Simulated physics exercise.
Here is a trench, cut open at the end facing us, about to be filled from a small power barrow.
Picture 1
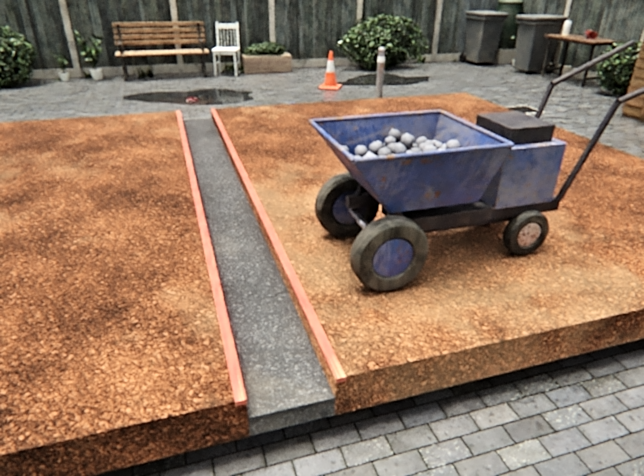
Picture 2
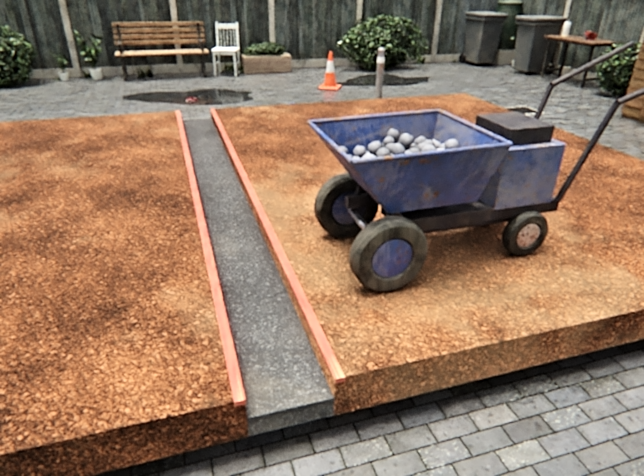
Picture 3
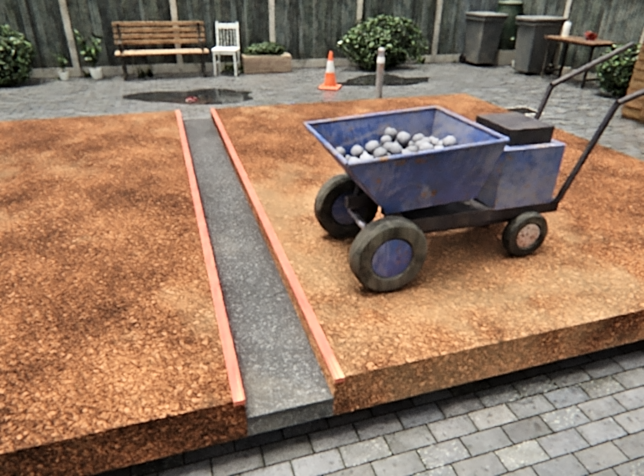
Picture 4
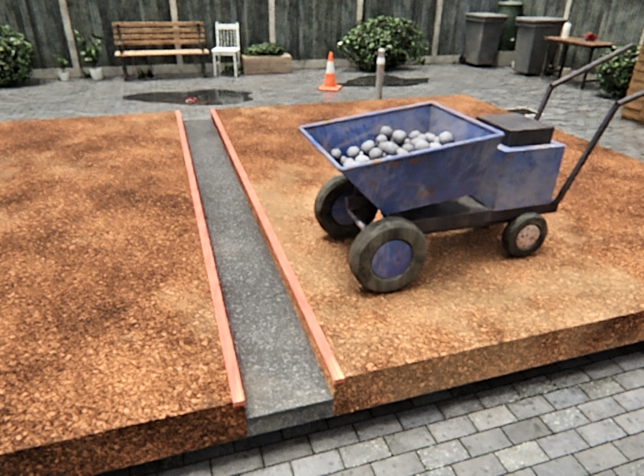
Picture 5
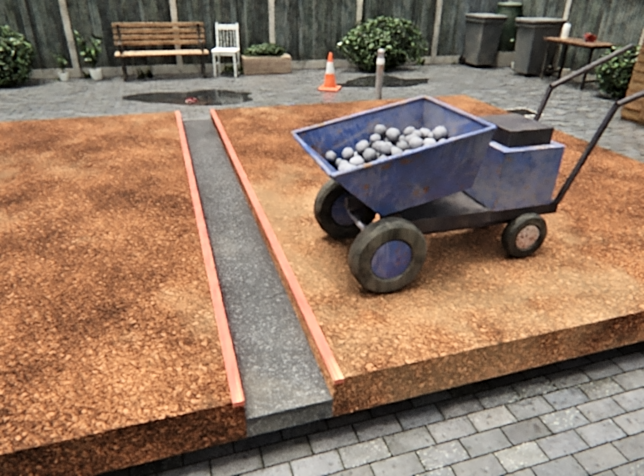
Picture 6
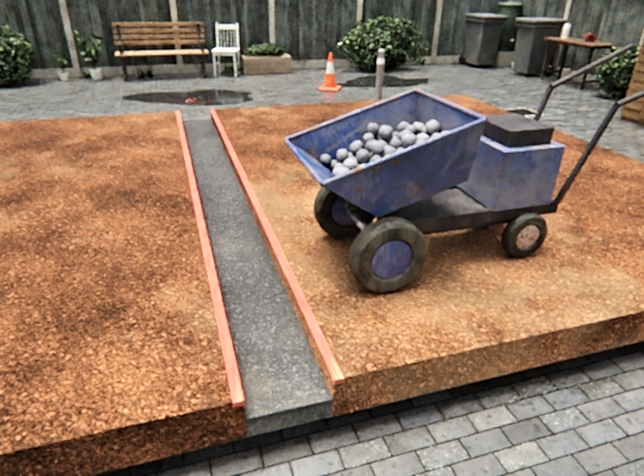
Blue power barrow loaded with round grey cobbles slowly tilting its skip leftward beside a shallow trench edged with orange boards.
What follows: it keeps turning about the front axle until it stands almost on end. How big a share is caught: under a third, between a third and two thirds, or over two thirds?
It catches more than two thirds.
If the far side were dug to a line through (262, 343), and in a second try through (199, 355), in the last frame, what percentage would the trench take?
First some 50, then 100 per cent.
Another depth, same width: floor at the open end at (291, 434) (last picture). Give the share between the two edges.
Some 90 per cent.
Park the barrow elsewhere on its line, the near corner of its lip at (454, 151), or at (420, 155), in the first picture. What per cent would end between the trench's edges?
About 20 and 50 per cent.
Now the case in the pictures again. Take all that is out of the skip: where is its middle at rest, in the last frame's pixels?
Close to (242, 282).
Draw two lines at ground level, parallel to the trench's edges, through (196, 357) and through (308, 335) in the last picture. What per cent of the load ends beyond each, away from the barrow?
Roughly 10 per cent, and 100 per cent.
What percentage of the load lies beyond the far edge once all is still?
Close to 15 per cent.
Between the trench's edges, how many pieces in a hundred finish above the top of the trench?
Near 20 %.
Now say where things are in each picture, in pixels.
In the first picture, lip of the skip near (354, 161), level; top of the load near (409, 159), round cobbles; first edge of the trench near (319, 331); far edge near (230, 349), the trench over half as wide as the skip, and shallow for its width.
In the second picture, lip of the skip near (352, 162), level; top of the load near (408, 159).
In the third picture, lip of the skip near (348, 165), tipped barely; top of the load near (412, 152).
In the fourth picture, lip of the skip near (341, 170), tipped a little; top of the load near (422, 148).
In the fifth picture, lip of the skip near (332, 176), tipped a little; top of the load near (416, 145).
In the sixth picture, lip of the skip near (322, 184), tipped clearly; top of the load near (423, 141); first edge of the trench near (317, 333); far edge near (228, 350).
Shortly afterwards, skip tipped steeply; the whole lot in the skip.
Next, skip tipped steeply; all but a few in the skip; only a few in or heaped over the trench.
Some moments later, skip tipped right over; near a quarter in the skip; near two thirds in or heaped over the trench; a little beyond it.
In the end, skip tipped right over; only a few in the skip; the bulk in or heaped over the trench; a little beyond it.
